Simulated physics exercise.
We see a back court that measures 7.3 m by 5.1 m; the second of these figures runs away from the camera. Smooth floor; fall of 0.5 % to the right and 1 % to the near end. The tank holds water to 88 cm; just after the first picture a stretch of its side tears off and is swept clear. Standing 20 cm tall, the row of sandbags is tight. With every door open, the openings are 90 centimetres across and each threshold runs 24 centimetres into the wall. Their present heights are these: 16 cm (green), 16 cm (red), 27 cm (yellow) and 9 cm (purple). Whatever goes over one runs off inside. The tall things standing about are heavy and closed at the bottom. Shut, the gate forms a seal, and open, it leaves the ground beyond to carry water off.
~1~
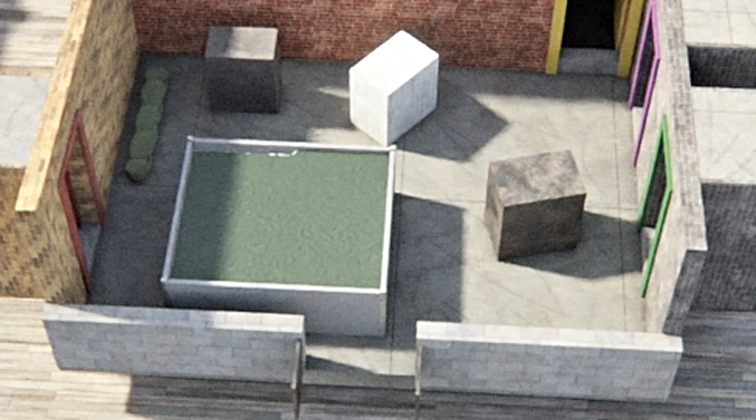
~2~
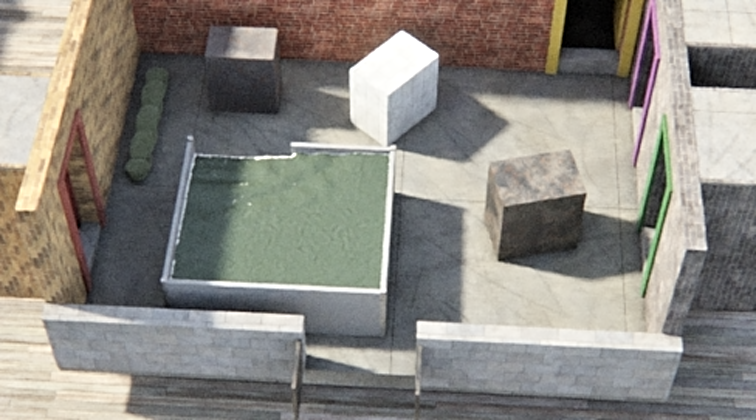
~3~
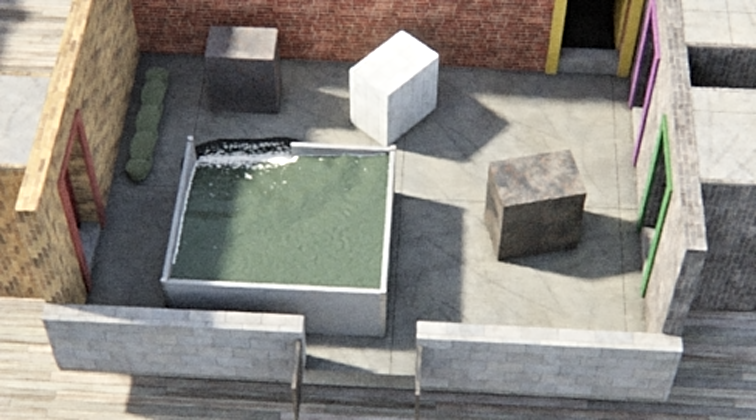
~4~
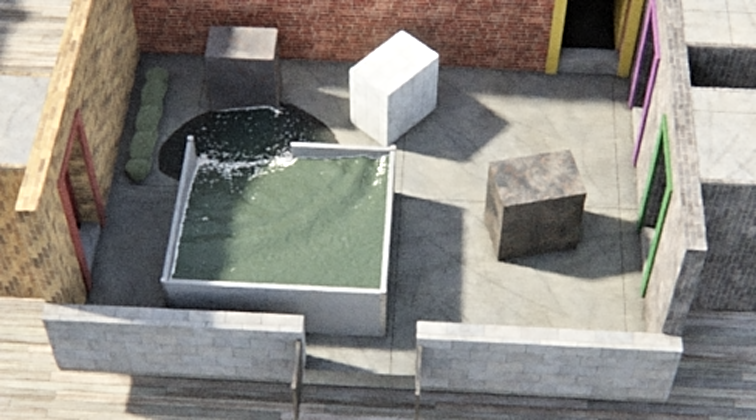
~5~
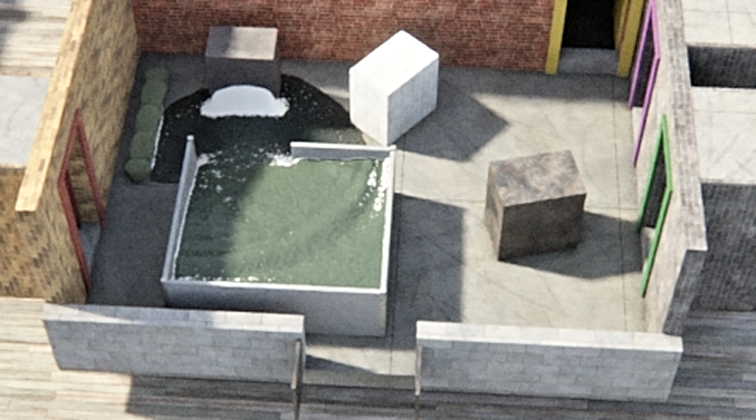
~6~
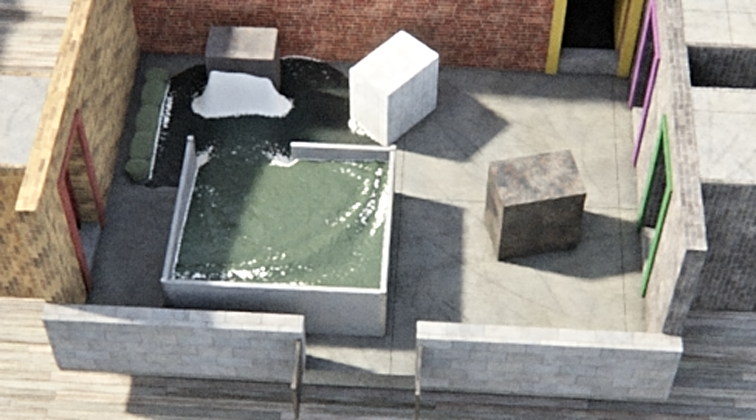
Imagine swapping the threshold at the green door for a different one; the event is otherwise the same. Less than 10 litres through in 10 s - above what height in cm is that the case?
Above about 8 cm.
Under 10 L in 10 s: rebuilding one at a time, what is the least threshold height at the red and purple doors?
Some 20 cm for red, some 19 cm for purple.
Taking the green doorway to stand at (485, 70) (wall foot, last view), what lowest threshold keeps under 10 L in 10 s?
Roughly 7.5 cm, give or take.
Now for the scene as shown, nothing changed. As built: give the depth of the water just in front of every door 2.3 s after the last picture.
Lab note, depth in cm: Green 0; red 5; yellow 4; purple 18.
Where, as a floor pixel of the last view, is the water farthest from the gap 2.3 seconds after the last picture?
The farthest wet point sits near (625, 77) in the last view.
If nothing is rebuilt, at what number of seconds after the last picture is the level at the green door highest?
Peak time: About 4.5 s.
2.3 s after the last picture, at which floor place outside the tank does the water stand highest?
(365, 110).
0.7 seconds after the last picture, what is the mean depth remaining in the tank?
The mean depth is roughly 63 cm.
Then, 0.7 s after the last picture water covers 25 % of the floor, deepest (62 cm) near (251, 124); it has not reached the green door.
Then, 2.3 s after the last picture water covers 65 % of the floor, deepest (62 cm) near (365, 110); it has not reached the green door.
Then, 9.3 s after the last picture water covers 95 % of the floor, deepest (22 cm) near (643, 371); 11 cm at the green door, 0 litres in over its 16 cm threshold.
At the green door as built, the water peaked near 12 cm, 4.7 s after the last picture.
With a threshold of 7 cm, 18 litres would have come in within the 10 s; with 9.5 cm, 5 litres. So under 10 litres takes about 8 cm.
